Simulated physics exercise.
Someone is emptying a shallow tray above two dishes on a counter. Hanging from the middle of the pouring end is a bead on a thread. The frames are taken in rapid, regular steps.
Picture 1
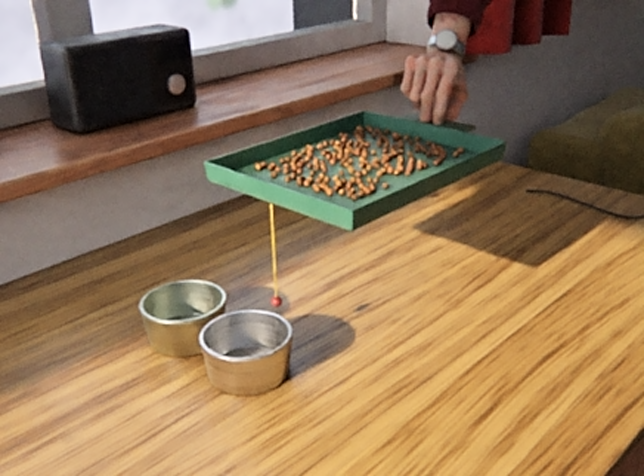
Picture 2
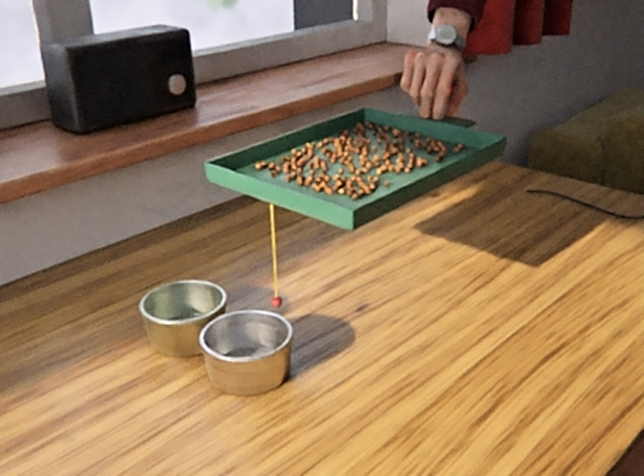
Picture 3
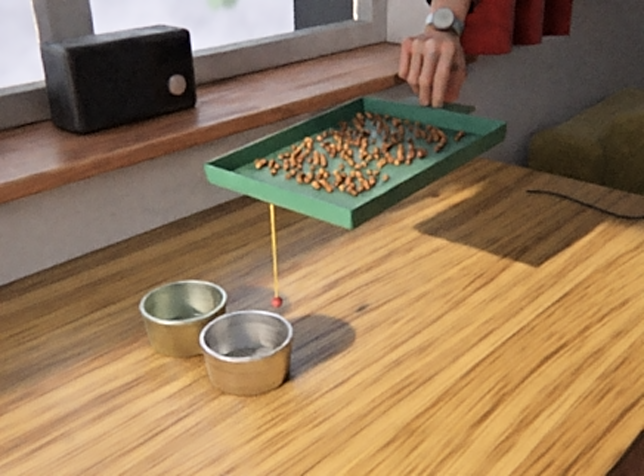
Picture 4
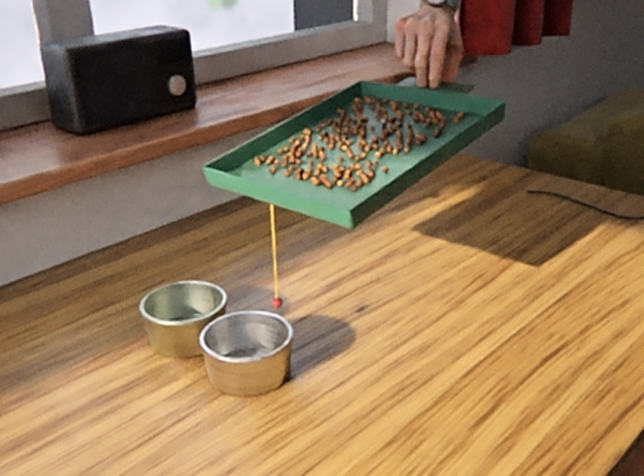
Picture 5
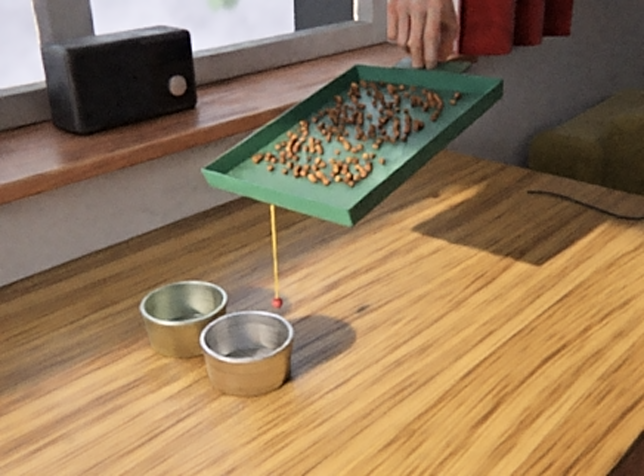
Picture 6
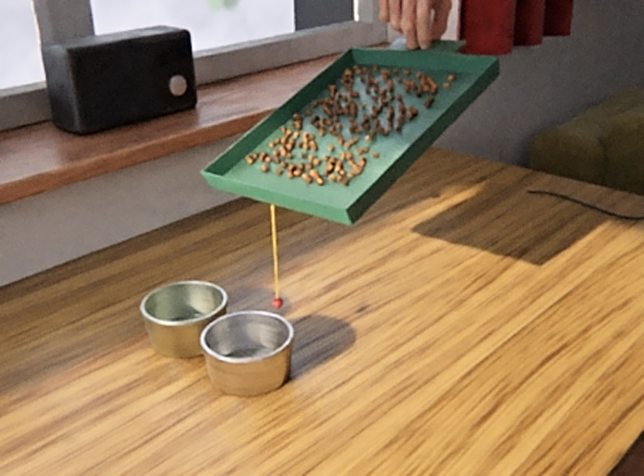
In the video, a hand holds a green tray of small brown cereal balls above two metal dishes on a wooden counter, then raises its far end, tilting the tray increasingly toward its left corner as the balls shift slightly.
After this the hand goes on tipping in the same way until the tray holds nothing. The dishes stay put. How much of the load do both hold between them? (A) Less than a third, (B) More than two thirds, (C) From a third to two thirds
Option B: More than two thirds.
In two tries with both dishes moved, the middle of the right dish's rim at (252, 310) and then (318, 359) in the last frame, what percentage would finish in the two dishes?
The first position comes out at 40 per cent, the other at 40 per cent.
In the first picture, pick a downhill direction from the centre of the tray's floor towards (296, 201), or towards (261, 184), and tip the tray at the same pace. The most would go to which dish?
So the first heading gives the rightward dish, the second gives the leftward dish.
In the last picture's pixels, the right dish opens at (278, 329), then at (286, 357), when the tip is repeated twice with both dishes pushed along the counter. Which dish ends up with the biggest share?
Position 1 - the left-side one; position 2 - the left-side one.
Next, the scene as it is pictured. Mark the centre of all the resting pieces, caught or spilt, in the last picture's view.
I'd say the middle ends up at about (200, 342).
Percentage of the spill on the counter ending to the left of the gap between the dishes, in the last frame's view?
Left share: Some 60 per cent.
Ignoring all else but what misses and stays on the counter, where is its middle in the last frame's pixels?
Close to pixel (179, 377) in the last view.
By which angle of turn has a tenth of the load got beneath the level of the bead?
It is at around 75 degrees.
Just after the last frame, tray tipped steeply; the larger part on the tray; just a few in the right dish; just a few in the left dish; just a few outside both; roughly a quarter in the air.
A moment on, tray tipped past a quarter turn; roughly two thirds on the tray; about a tenth in the right dish; about a tenth in the left dish; about a tenth outside both; roughly a quarter in the air.
Further on, tray tipped past a quarter turn; roughly a third in the right dish; roughly half in the left dish; roughly a quarter outside both.
When it is over, tray tipped past a quarter turn; roughly a third in the right dish; roughly half in the left dish; roughly a quarter outside both.
